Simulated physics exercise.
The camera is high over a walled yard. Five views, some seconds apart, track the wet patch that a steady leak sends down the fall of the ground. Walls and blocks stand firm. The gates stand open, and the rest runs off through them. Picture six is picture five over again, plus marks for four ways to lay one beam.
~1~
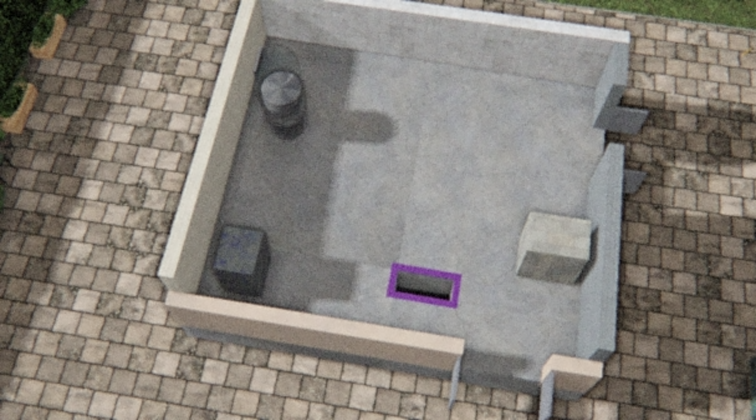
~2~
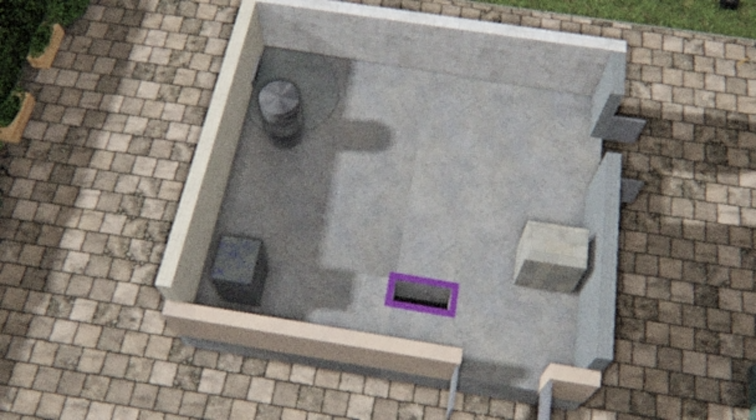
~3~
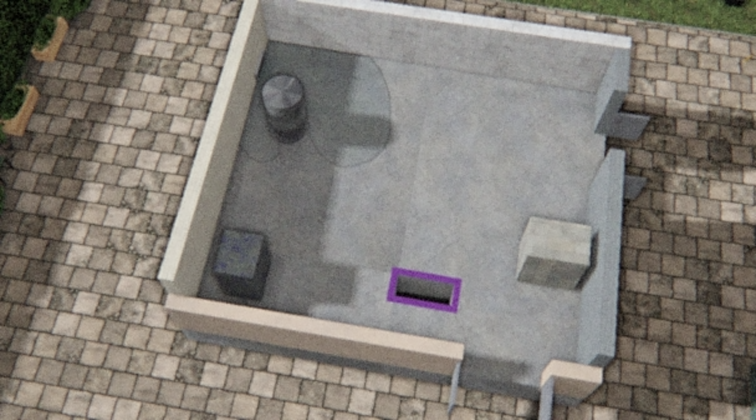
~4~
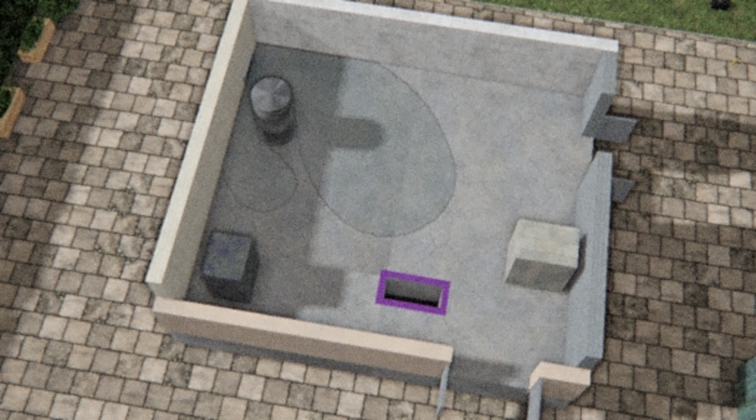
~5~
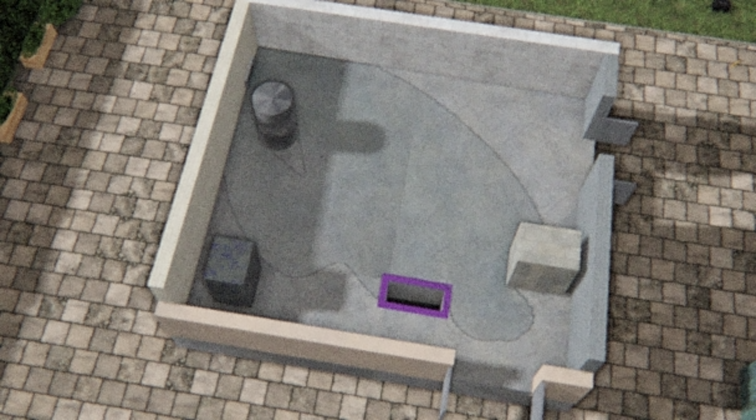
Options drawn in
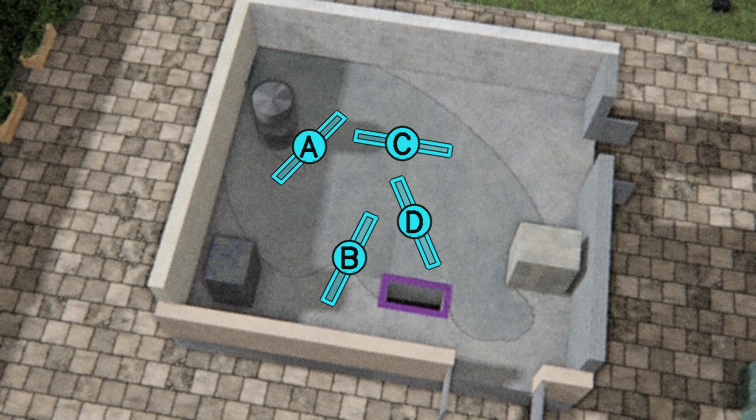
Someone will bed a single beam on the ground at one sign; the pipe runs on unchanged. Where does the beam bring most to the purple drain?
The answer is place D.
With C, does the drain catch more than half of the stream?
No.
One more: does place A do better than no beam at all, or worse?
Worse.
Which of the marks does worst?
Here it is place A.
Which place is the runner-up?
That is place C.
In cyan, A from (277, 179) to (341, 115); B from (327, 301) to (371, 215); C from (356, 135) to (449, 150); D from (397, 179) to (433, 265).
Choosing A, about 5 % of the stream goes into the purple drain, about 95 % out by the gates.
Choosing B, about 13 % of the stream goes into the purple drain, about 87 % out by the gates.
Choosing C, about 22 % of the stream goes into the purple drain, about 78 % out by the gates.
Choosing D, about 34 % of the stream goes into the purple drain, about 66 % out by the gates.
